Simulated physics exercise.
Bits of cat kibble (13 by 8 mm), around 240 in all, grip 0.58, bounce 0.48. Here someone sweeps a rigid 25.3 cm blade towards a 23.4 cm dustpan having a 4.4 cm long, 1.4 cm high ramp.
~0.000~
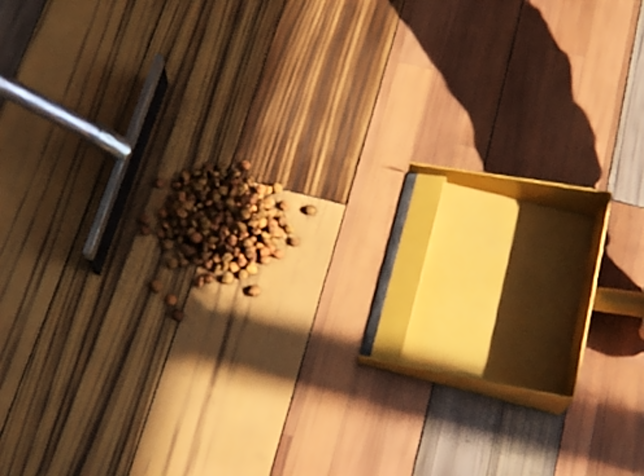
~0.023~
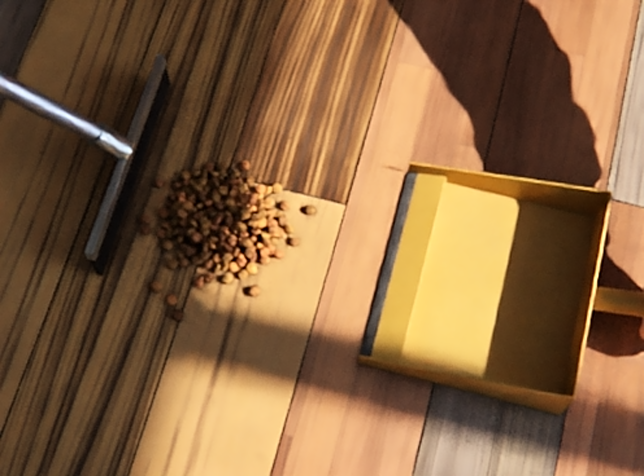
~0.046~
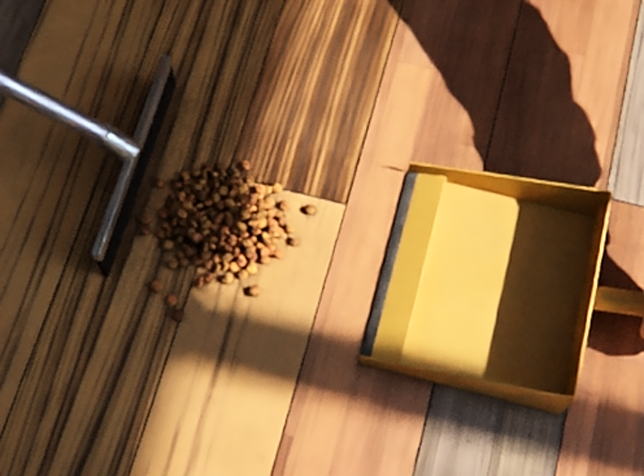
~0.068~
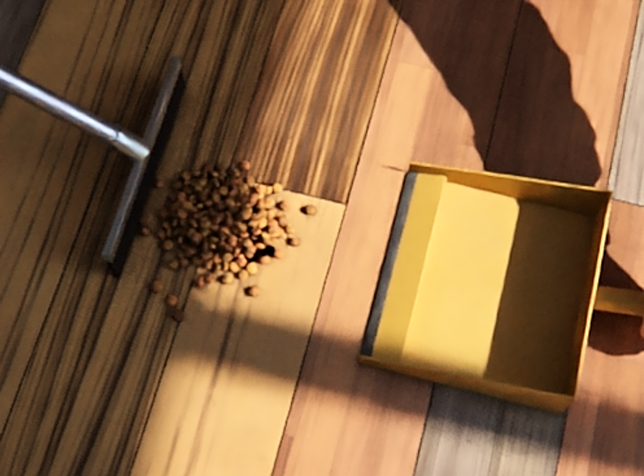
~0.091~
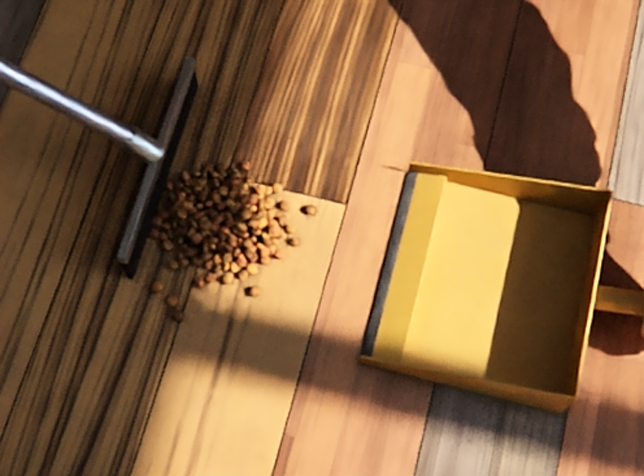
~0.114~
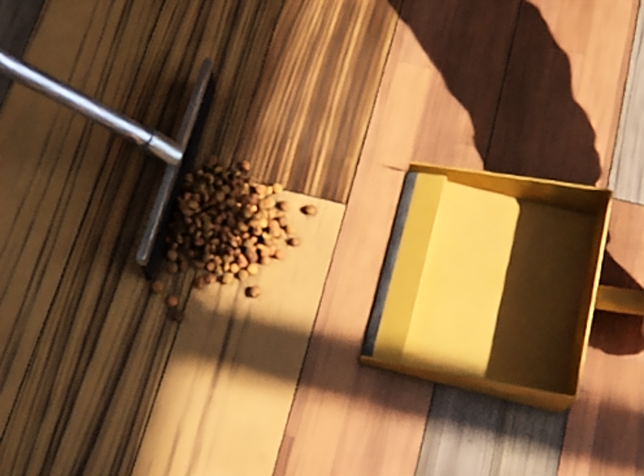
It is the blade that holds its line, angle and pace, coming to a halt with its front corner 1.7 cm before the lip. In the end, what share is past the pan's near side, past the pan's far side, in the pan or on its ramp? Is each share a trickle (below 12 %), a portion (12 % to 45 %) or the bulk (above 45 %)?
Near side: A trickle; far side: A trickle; pan: The bulk.
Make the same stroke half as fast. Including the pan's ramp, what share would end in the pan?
Then around 50 per cent.
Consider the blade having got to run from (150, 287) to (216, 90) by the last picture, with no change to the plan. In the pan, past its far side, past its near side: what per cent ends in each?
Split: Pan = 70, far = 5, near = 5.
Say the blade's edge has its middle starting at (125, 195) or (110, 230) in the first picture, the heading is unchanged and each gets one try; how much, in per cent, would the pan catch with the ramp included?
The two tries give some 70 % and some 65 %.
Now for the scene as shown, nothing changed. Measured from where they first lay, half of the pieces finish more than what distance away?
About 22 cm.
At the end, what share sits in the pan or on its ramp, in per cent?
Estimated share: 65 per cent.
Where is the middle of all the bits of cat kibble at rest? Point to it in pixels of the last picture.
My guess is close to (408, 241).
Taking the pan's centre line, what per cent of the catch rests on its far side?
Something like 70 in a hundred.
After 0.26 s, middle of the blade 12 cm from the lip; 0 % over the lip, far side 0 %, near side 0 %.
Then, at 0.35 s, middle of the blade 4 cm from the lip; 5 % over the lip, far side 5 %, near side 0 %.
After 0.58 s, middle of the blade 2 cm from the lip; 65 % over the lip, far side 5 %, near side 5 %.
By 1.1 s all is still; near side 5 %, far side 5 %, pan 65 %, in front of the lip or behind the blade 30 %.
